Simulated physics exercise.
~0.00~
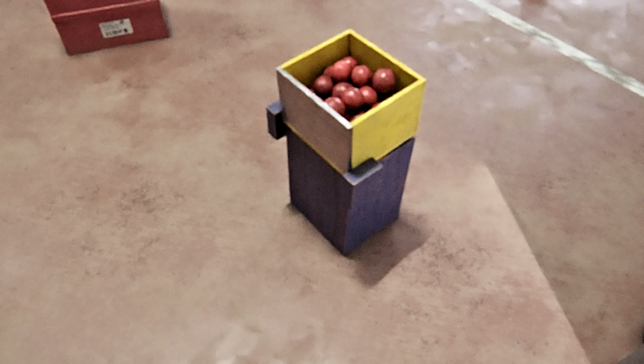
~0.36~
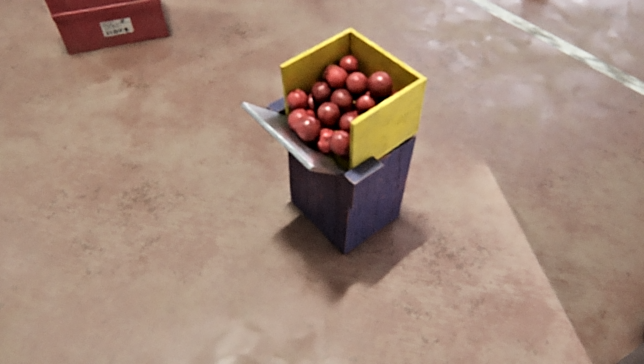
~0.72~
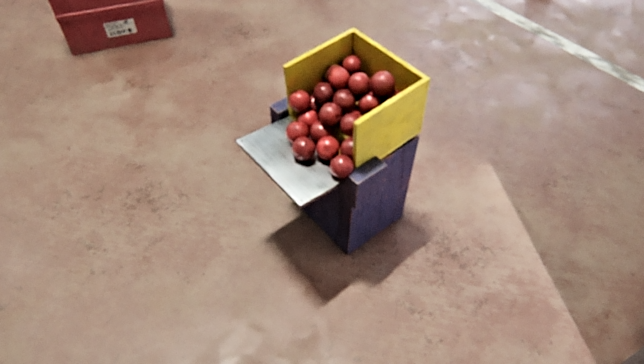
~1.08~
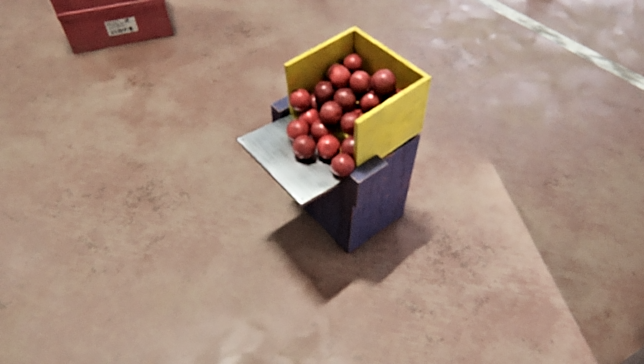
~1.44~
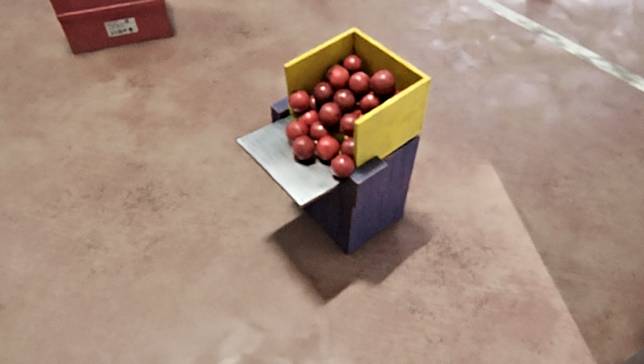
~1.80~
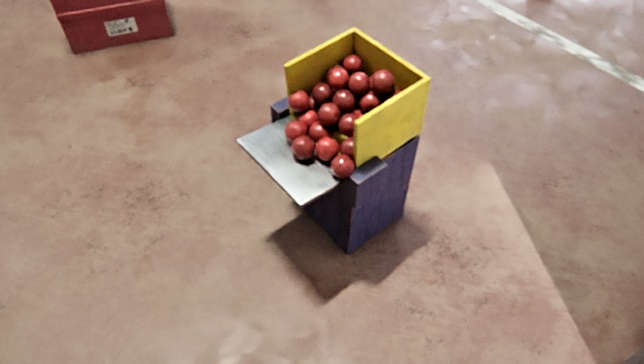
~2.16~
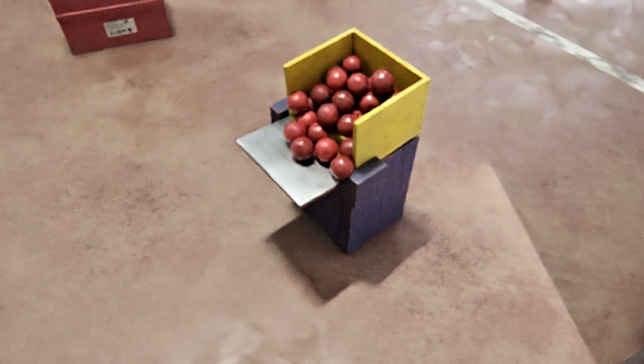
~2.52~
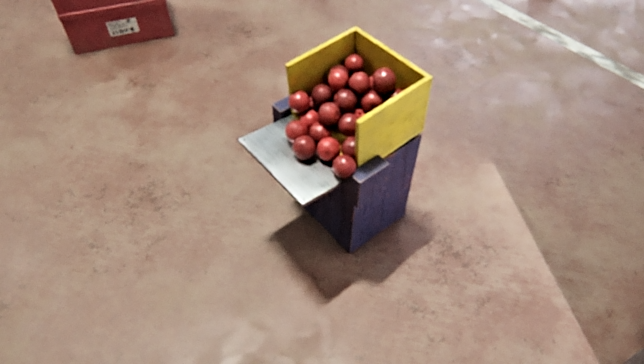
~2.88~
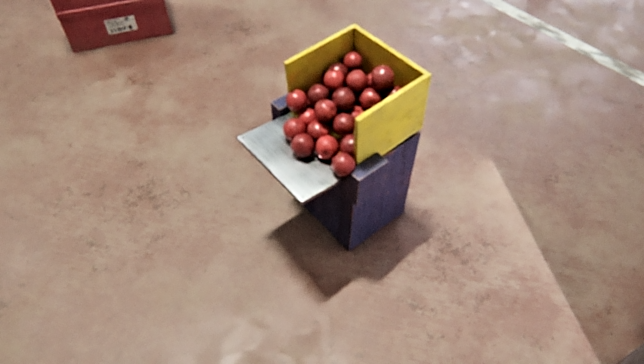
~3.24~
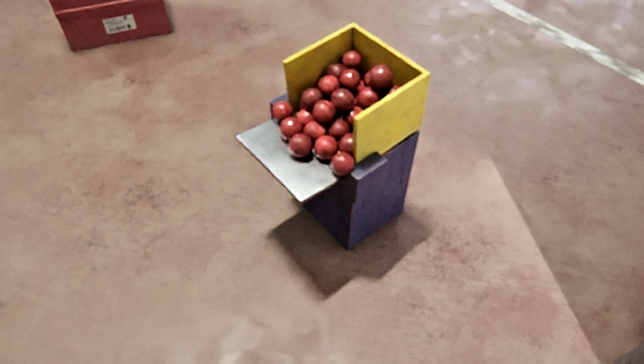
A yellow box of red apples sat on a dark stand, and its front flap swung down to the left until it lay nearly flat. The apples slumped forward onto the lowered flap and settled there in a heap, with none falling to the ground.
